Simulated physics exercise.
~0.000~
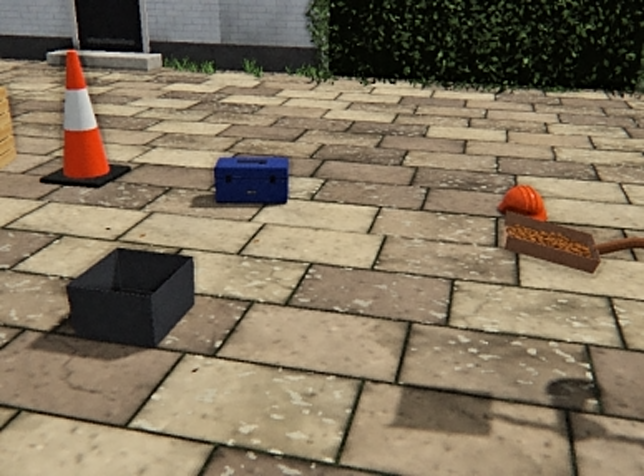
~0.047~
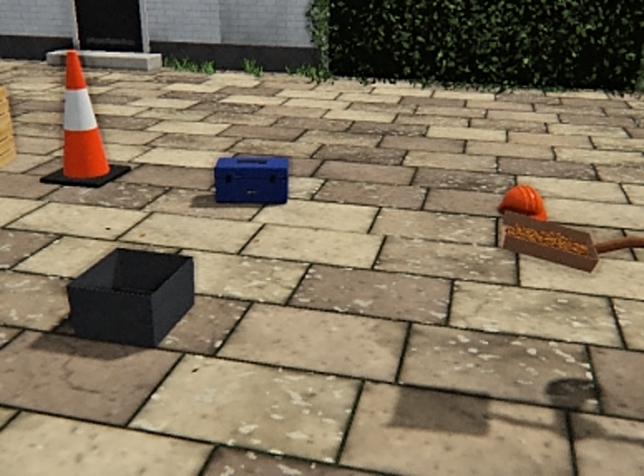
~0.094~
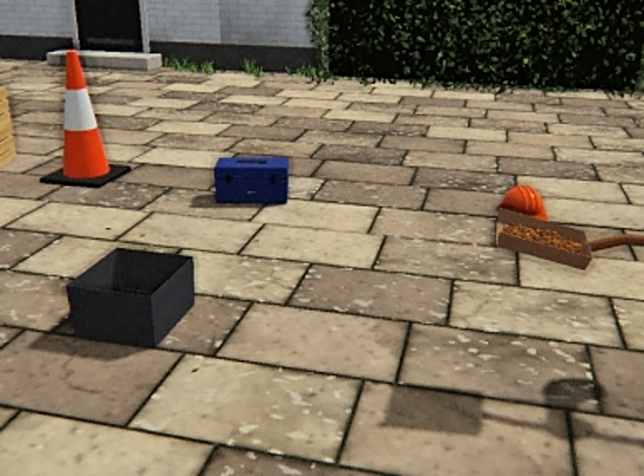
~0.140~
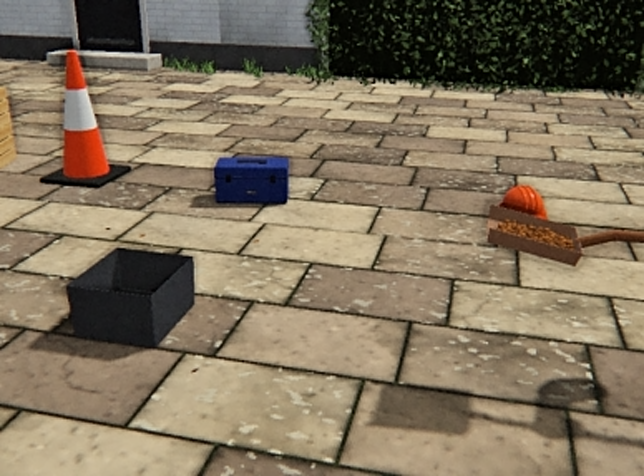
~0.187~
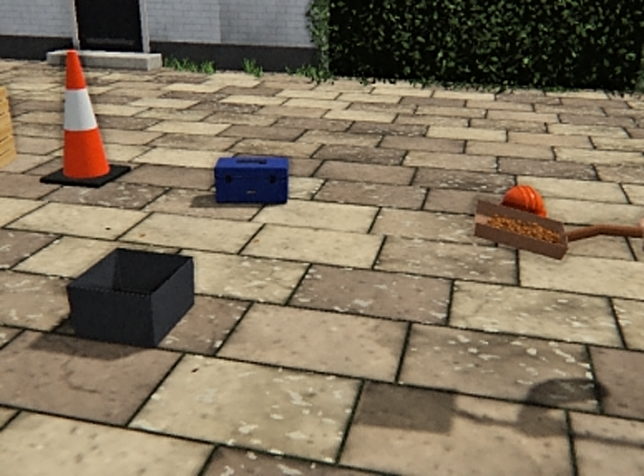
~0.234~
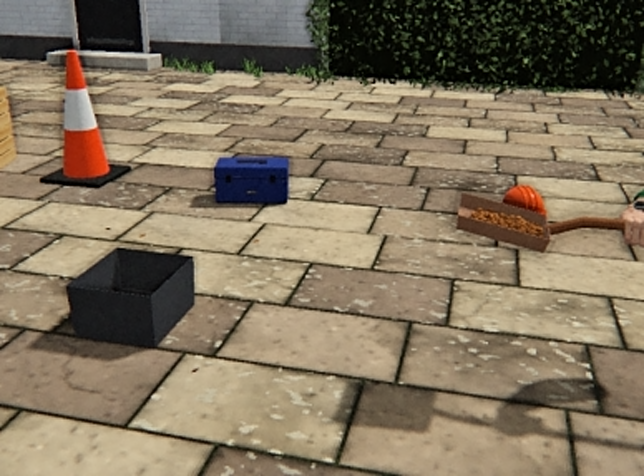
On a paved yard, a shovel of brown bits moves slowly a short way left.
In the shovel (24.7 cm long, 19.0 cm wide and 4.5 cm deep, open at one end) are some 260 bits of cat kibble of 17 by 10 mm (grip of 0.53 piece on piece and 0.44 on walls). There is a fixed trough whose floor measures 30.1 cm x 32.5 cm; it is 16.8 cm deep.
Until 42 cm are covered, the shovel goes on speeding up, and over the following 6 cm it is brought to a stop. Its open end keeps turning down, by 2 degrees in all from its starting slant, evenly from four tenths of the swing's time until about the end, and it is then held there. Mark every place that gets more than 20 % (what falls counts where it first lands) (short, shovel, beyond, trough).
Lab note - short: Counted; shovel: Not counted; beyond: Not counted; trough: Not counted.
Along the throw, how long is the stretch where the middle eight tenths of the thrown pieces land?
It covers around 20 cm.
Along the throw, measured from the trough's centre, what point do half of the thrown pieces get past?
About 20 centimetres before it, short of the middle.
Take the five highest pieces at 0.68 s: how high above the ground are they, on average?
I'd estimate close to 60 centimetres.
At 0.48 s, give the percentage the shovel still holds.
About 75 per cent.
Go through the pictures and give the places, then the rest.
The first picture shows shovel at (553, 249); tilt 11 degrees; moved 0.0 cm; low side right; open edge at (502, 236); middle of the load at (548, 247); trough at (133, 270).
The second picture shows shovel at (551, 248); tilt 11 degrees; moved 0.6 cm; low side right; open edge at (500, 235); middle of the load at (547, 246).
The third picture shows shovel at (545, 246); tilt 11 degrees; moved 2.4 cm; low side right; open edge at (495, 233); middle of the load at (544, 244).
The fourth picture shows shovel at (535, 242); tilt 11 degrees; moved 5.2 cm; low side right; open edge at (486, 229); middle of the load at (537, 241).
The fifth picture shows shovel at (521, 236); tilt 11 degrees; moved 9.3 cm; low side right; open edge at (473, 224); middle of the load at (524, 235).
The sixth picture shows shovel at (504, 228); tilt 11 degrees; moved 14.6 cm; low side right; open edge at (456, 217); middle of the load at (507, 228); trough at (133, 270). It turns about 5 degrees a second.
After 0.37 s, tilt 10 degrees; shovel 100 %; middle of all pieces near (439, 198).
After 0.48 s, tilt 10 degrees; shovel 75 %, in the air 25 %; middle of all pieces near (370, 175).
Then, at 0.58 s, tilt 9 degrees; shovel 10 %, in the air 90 %; middle of all pieces near (317, 171).
Then, at 0.68 s, tilt 9 degrees; in the air 100 %; middle of all pieces near (270, 195).
At rest (2.0 s), short 95 %, shovel 0 %, beyond 0 %, trough 5 %.
